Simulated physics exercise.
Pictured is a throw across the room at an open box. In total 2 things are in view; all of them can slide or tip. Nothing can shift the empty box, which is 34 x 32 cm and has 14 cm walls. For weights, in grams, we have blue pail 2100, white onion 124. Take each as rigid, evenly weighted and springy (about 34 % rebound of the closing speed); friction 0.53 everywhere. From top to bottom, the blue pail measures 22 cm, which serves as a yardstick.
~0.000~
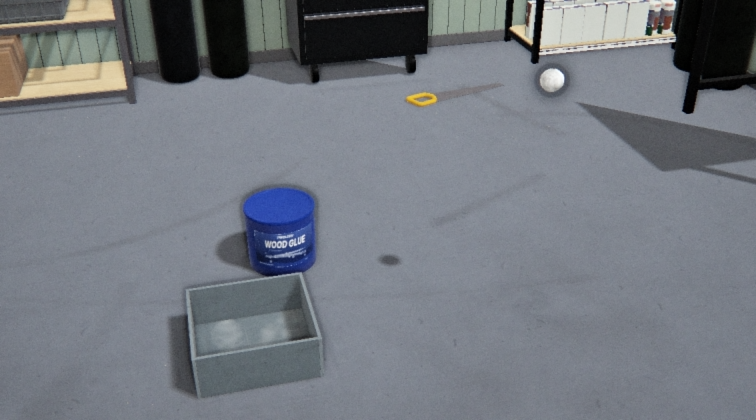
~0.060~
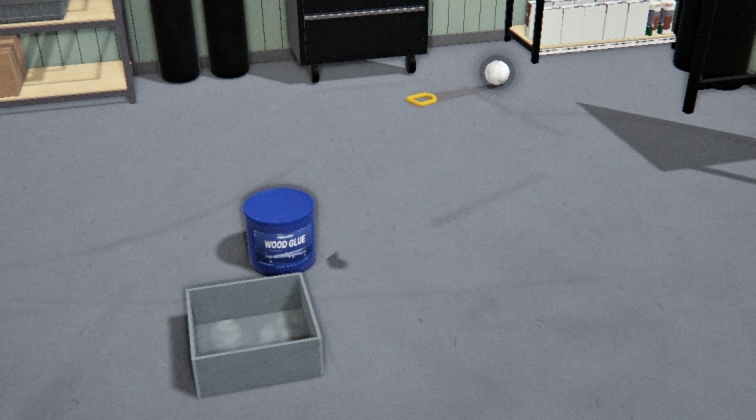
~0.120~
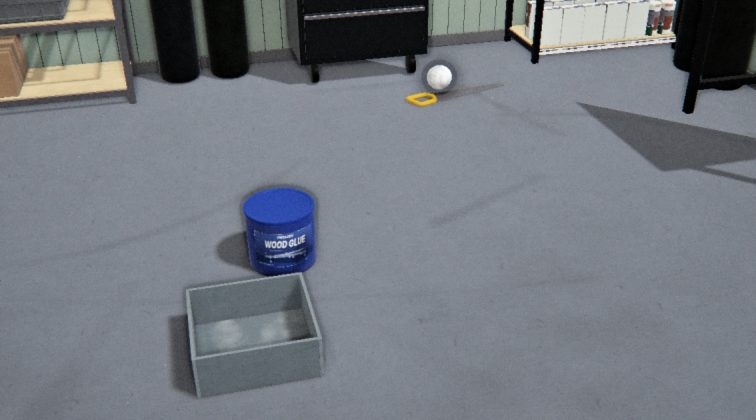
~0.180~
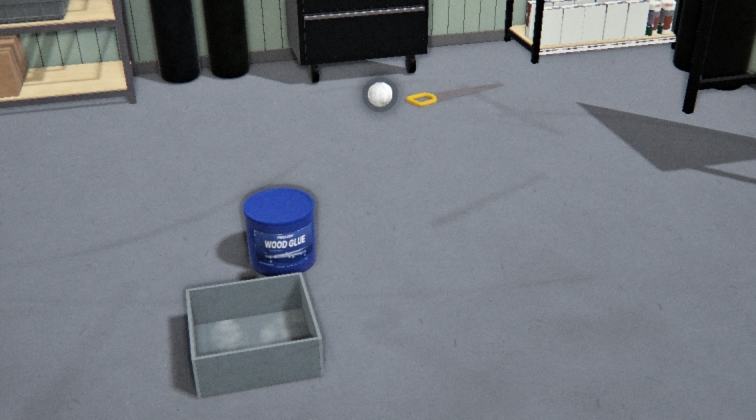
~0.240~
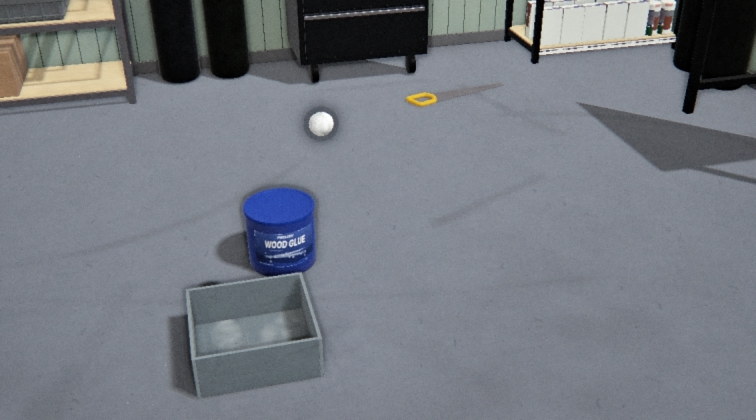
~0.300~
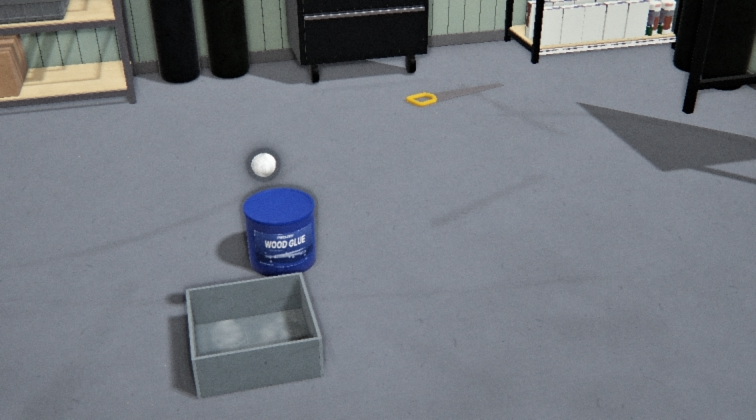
A black wheeled cabinet stands against the far green panelled wall between shelves in a workshop, seen from a raised, steady view over a grey floor. A blue wood glue pail sits left of centre behind an open grey box, with a yellow-handled tool farther back. A small white ball-like object flies leftward from the upper right, rising slightly, then curving downward to just above the pail.
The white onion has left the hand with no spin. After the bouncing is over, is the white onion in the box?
The onion misses or hops out.
After 0.50 s, onion outside, 46 cm from the box's middle; white onion near (97, 350).
After 0.70 s, onion outside, 84 cm from the box's middle.
After 1.00 s, onion outside, 127 cm from the box's middle.
In the end (1.1 s), onion outside, 135 cm from the box's middle; blue pail under 10 cm from the start.
